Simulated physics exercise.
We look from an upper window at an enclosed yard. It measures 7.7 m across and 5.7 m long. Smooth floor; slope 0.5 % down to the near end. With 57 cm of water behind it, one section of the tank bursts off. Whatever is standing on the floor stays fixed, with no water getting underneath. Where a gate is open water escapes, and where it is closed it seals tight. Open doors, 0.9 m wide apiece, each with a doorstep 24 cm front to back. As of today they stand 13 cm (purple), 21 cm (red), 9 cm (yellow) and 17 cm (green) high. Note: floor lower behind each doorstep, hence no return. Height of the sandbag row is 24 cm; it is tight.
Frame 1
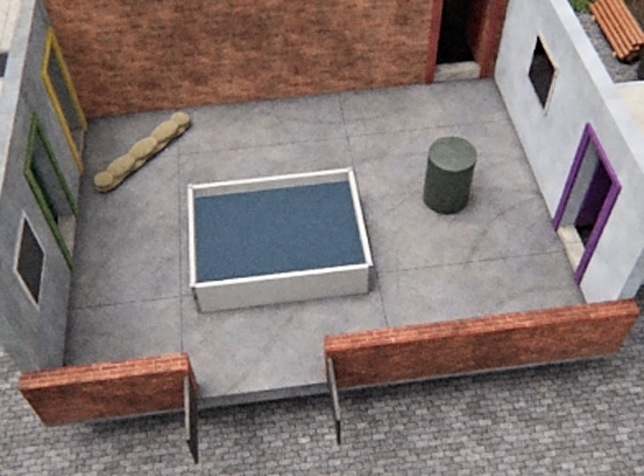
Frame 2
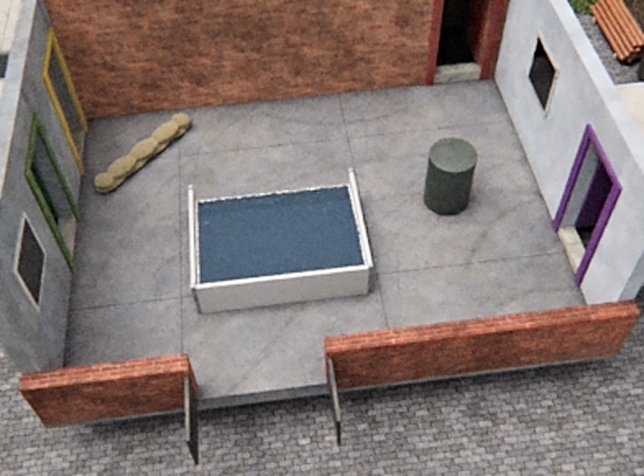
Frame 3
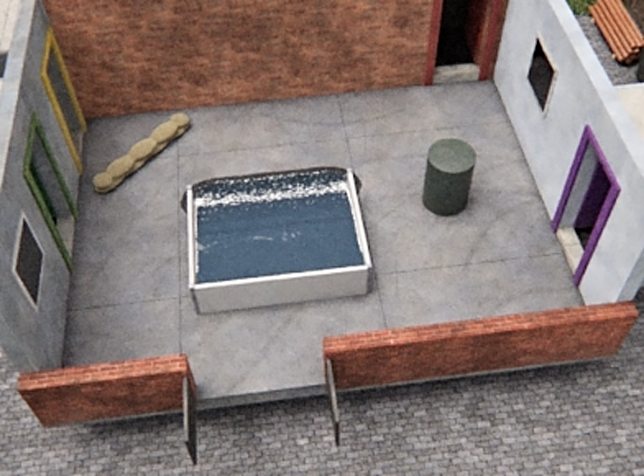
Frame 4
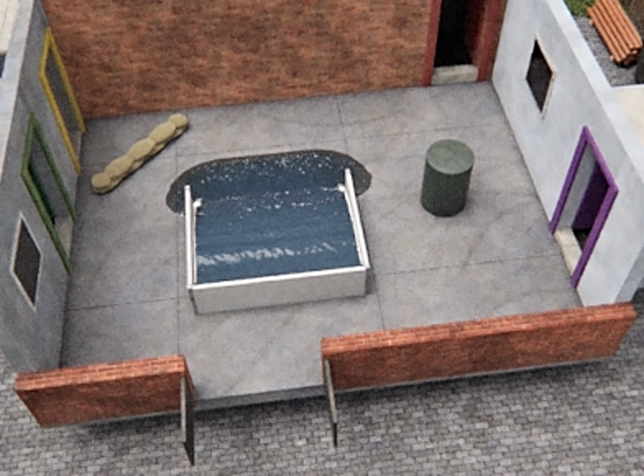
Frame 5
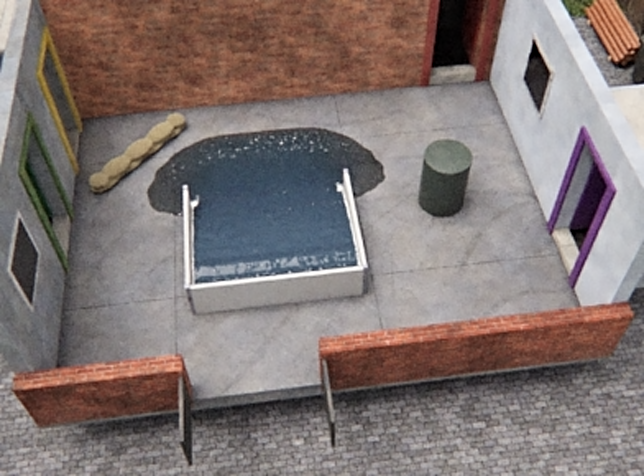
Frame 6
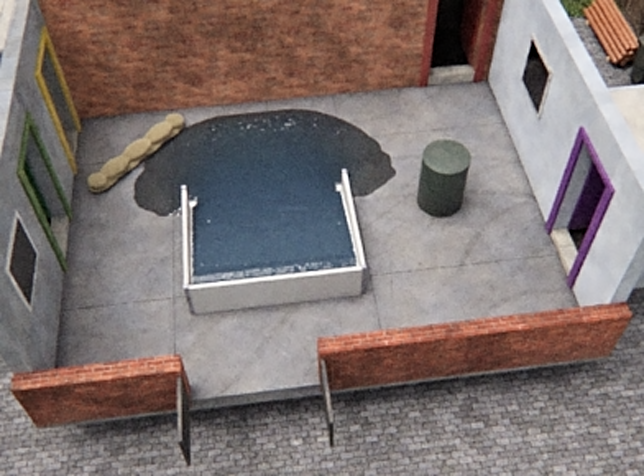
Water pouring from the open far side of a white-walled tank, spreading in a dark, widening pool across a grey walled yard.
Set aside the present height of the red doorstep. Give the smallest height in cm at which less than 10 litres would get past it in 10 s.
Close to 13.5 cm is just enough.
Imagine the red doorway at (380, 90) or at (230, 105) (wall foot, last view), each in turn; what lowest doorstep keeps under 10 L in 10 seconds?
Roughly 12.5 cm for the first and 31 cm for the second.
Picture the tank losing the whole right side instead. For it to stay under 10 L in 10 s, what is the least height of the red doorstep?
At least roughly 13.5 centimetres tall.
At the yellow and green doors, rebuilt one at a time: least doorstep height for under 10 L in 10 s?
Close to 13.5 cm (yellow) and close to 8.5 cm (green).
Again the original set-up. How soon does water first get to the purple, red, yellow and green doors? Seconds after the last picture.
The purple door gets it at 3.4 s, the red door at 1.3 s, the yellow door at 1.5 s and the green door at 2.0 s.
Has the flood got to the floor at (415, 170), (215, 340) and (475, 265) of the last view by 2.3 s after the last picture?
Listed order - unwetted, unwetted, unwetted.
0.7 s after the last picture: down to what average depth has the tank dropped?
I'd put it near 28 cm.
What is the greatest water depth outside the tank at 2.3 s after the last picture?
Close to 28 centimetres.
Then, 0.7 s after the last picture water covers 25 % of the floor, deepest (37 cm) near (256, 105); it has not reached the red door.
Then, 2.3 s after the last picture water covers 45 % of the floor, deepest (28 cm) near (483, 84); 9 cm at the red door, 0 litres in over its 21 cm doorstep.
Then, 9.3 s after the last picture water covers 95 % of the floor, deepest (14 cm) near (325, 368); 6 cm at the red door, 0 litres in over its 21 cm doorstep.
At the red door as built, the water peaked near 14 cm, 4.7 s after the last picture.
Run again over the same 10 s with other heights there, 17 litres in over 11.5 cm, 5 litres over 15.5 cm. The limit of 10 litres is kept from about 13.5 cm up.
